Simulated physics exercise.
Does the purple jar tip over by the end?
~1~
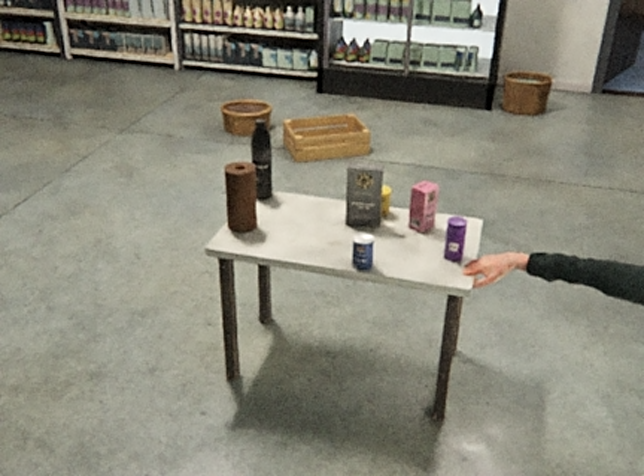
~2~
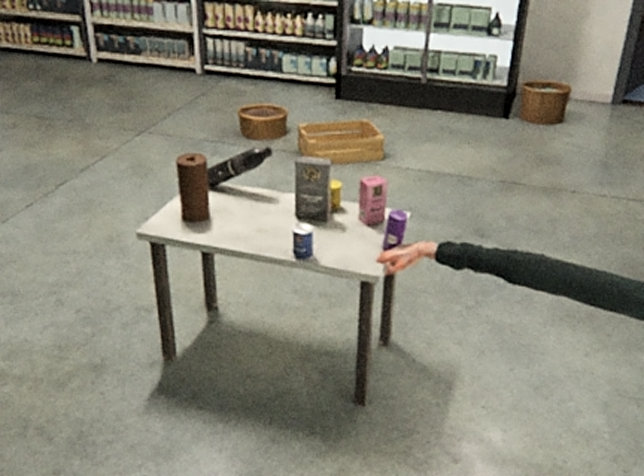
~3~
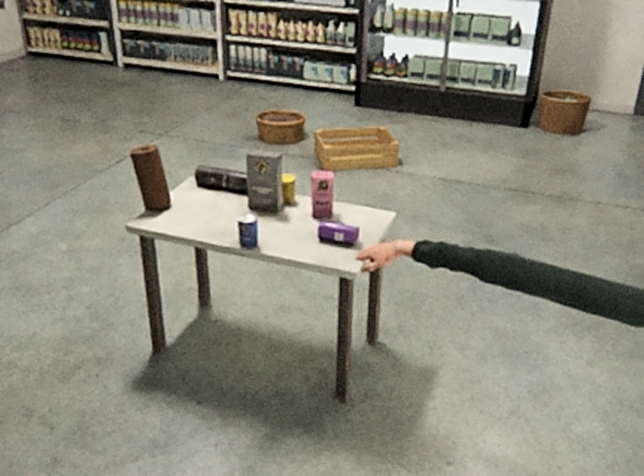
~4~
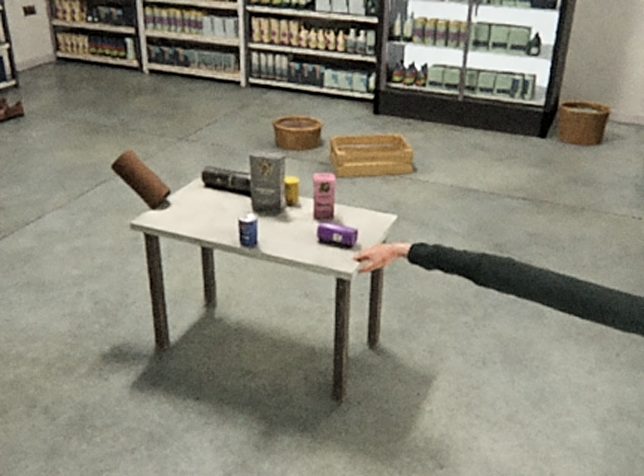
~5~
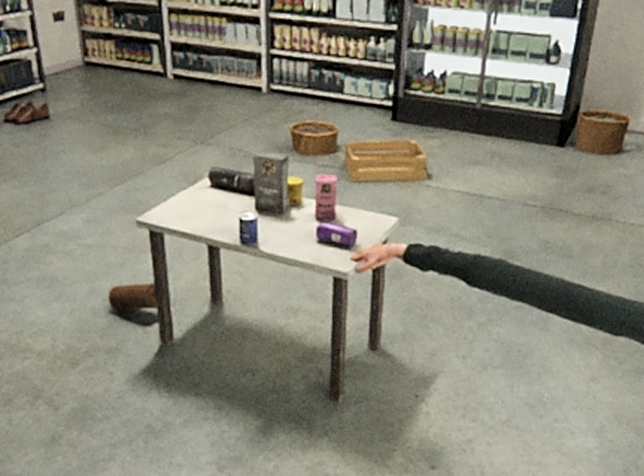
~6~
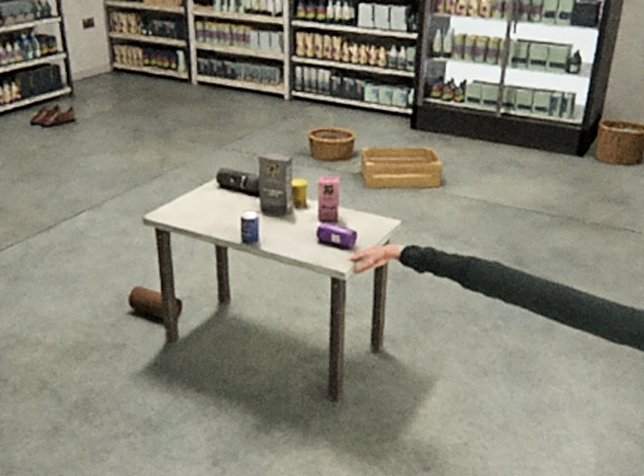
Yes, the purple jar topples and ends up lying on its side on the table, near the hand.
